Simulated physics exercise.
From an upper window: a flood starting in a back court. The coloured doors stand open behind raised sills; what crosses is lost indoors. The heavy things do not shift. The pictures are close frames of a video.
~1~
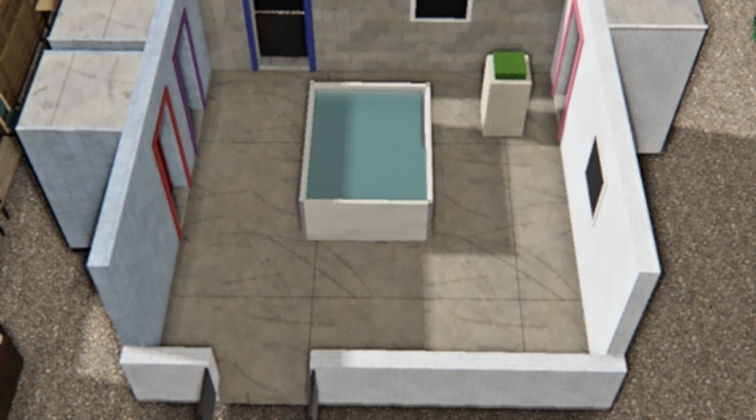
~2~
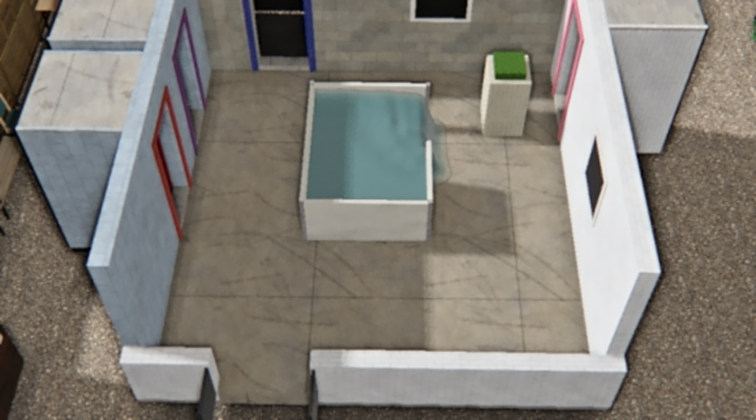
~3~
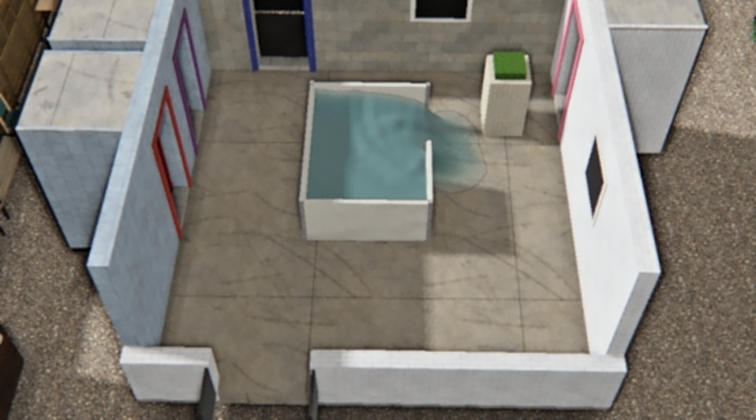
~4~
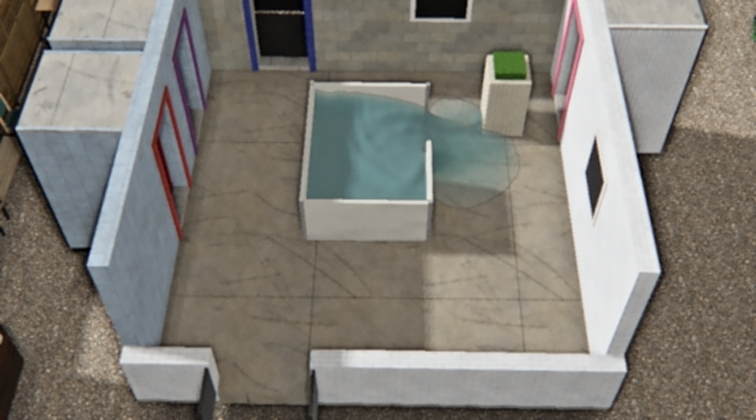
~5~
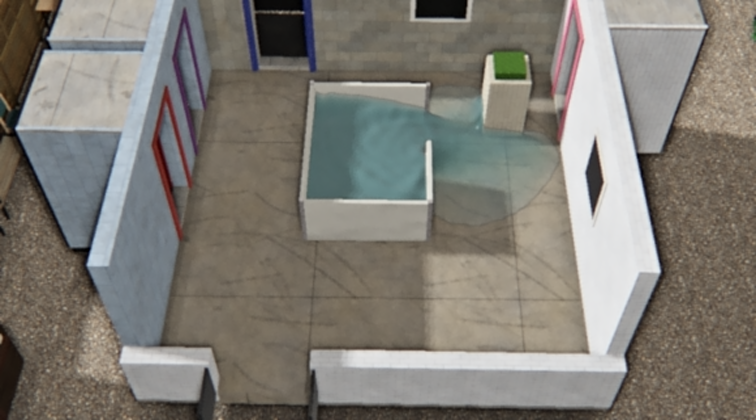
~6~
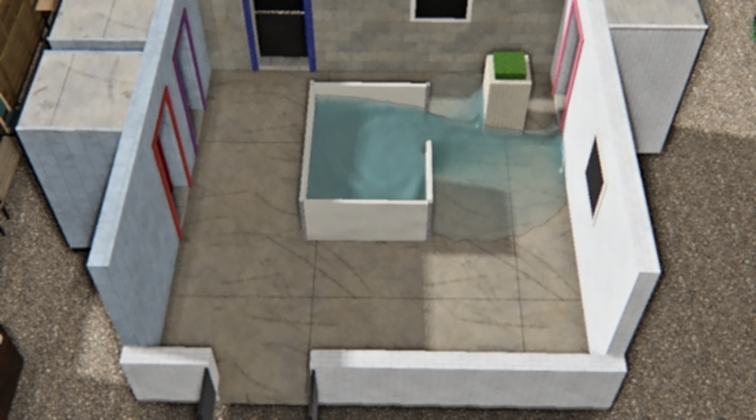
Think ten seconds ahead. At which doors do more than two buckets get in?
The pink door floods; the red door floods; the purple door floods; the blue door holds within the limit.
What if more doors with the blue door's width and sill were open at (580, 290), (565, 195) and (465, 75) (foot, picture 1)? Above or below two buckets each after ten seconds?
As listed: Stays under, floods, floods.
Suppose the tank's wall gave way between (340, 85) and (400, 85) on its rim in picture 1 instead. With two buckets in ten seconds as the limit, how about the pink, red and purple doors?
My reading: The pink one passes that mark; the red one stays under; the purple one goes over.
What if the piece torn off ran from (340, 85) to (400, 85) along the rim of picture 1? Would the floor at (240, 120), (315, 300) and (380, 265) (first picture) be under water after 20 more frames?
In that order: Wet, free of water, clear.
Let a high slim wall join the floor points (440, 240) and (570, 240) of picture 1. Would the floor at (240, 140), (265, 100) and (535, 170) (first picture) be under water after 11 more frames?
One after the other: Not flooded, clear, covered.
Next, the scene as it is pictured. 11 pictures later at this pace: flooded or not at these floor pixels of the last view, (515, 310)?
Answer: Under water.
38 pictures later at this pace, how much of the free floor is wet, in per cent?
About 90 per cent.
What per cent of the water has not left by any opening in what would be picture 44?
I make it 92 per cent.
A moment on, water covers 20 % of the floor; the pink door under two buckets in, the red door not reached, the purple door not reached, the blue door not reached.
Next, water covers 40 % of the floor; the pink door over two buckets in, the red door not reached, the purple door not reached, the blue door not reached.
Then, water covers 65 % of the floor; the pink door over two buckets in, the red door not reached, the purple door under two buckets in, the blue door wet at the sill, nothing in.
Later, water covers 90 % of the floor; the pink door far over two buckets in, the red door wet at the sill, nothing in, the purple door far over two buckets in, the blue door wet at the sill, nothing in.
In the end, water covers 95 % of the floor; the pink door far over two buckets in, the red door over two buckets in, the purple door far over two buckets in, the blue door under two buckets in.
